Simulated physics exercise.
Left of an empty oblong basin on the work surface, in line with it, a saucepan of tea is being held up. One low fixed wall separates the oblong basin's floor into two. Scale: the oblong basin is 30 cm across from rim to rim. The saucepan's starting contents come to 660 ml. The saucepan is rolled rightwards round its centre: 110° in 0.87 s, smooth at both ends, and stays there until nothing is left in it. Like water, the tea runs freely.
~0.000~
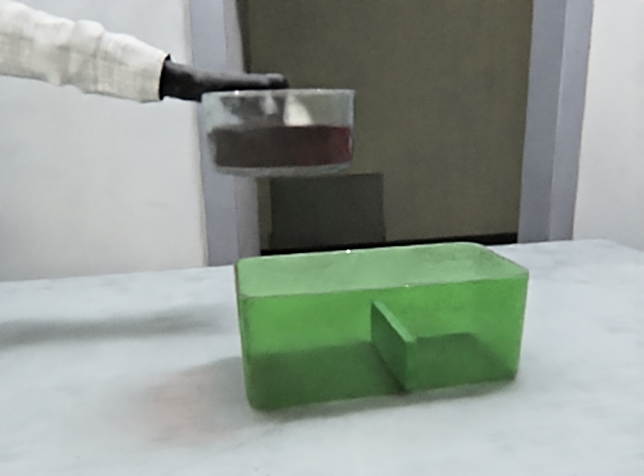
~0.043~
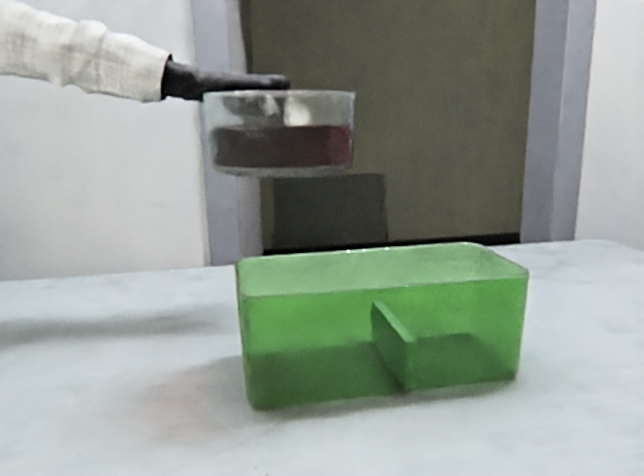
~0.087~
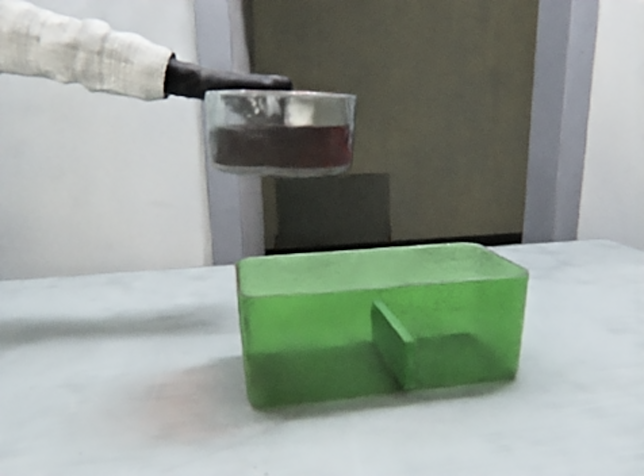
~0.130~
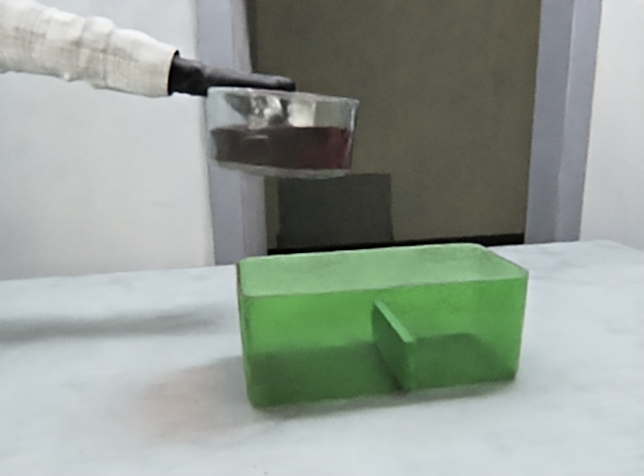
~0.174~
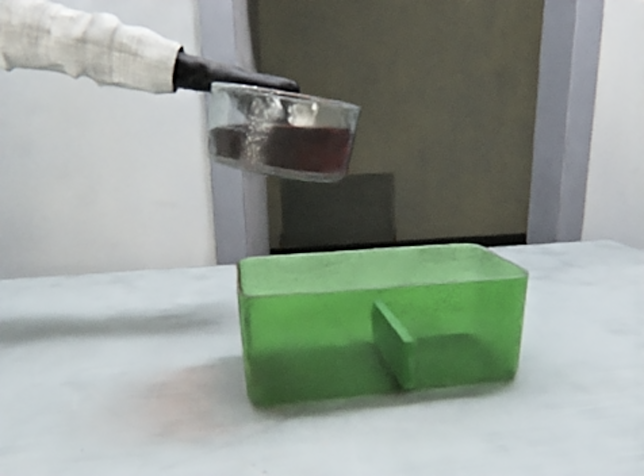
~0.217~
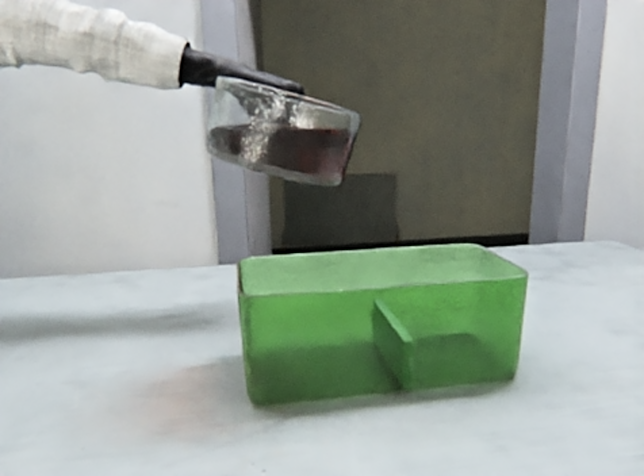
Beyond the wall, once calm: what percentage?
48 out of 100.
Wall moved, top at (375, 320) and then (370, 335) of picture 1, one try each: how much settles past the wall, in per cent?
70 % and 70 %.
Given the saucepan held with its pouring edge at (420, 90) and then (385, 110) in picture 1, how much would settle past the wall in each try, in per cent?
Near 90 in a hundred on the first go and near 75 in a hundred on the second.
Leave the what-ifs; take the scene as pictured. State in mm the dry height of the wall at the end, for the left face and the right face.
For the left, around 40 mm; for the right, around 36 mm.
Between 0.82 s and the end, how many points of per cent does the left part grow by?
About 18 percent.
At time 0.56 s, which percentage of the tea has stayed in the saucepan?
Near 50 in a hundred.
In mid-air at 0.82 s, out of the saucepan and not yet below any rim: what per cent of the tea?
Roughly 10 %.
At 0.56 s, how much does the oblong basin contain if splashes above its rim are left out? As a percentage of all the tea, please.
At that time the basin holds about 8 per cent of the liquid.
Then, 0.56 s in, the tilt is 80° and 50 per cent is still to pour, 2 is left of the wall and 6 right of it.
Then, 0.82 s in, the tilt is 109° and 8 per cent is still to pour, 31 is left of the wall and 50 right of it.
Then, 1.08 s in, the tilt is 110° and 0 per cent is still to pour, 50 is left of the wall and 48 right of it.
Then, 1.37 s in, the tilt is 110° and 0 per cent is still to pour, 50 is left of the wall and 49 right of it.
Finally, 50 per cent lies left of the wall, 48 right of it and 1 outside.
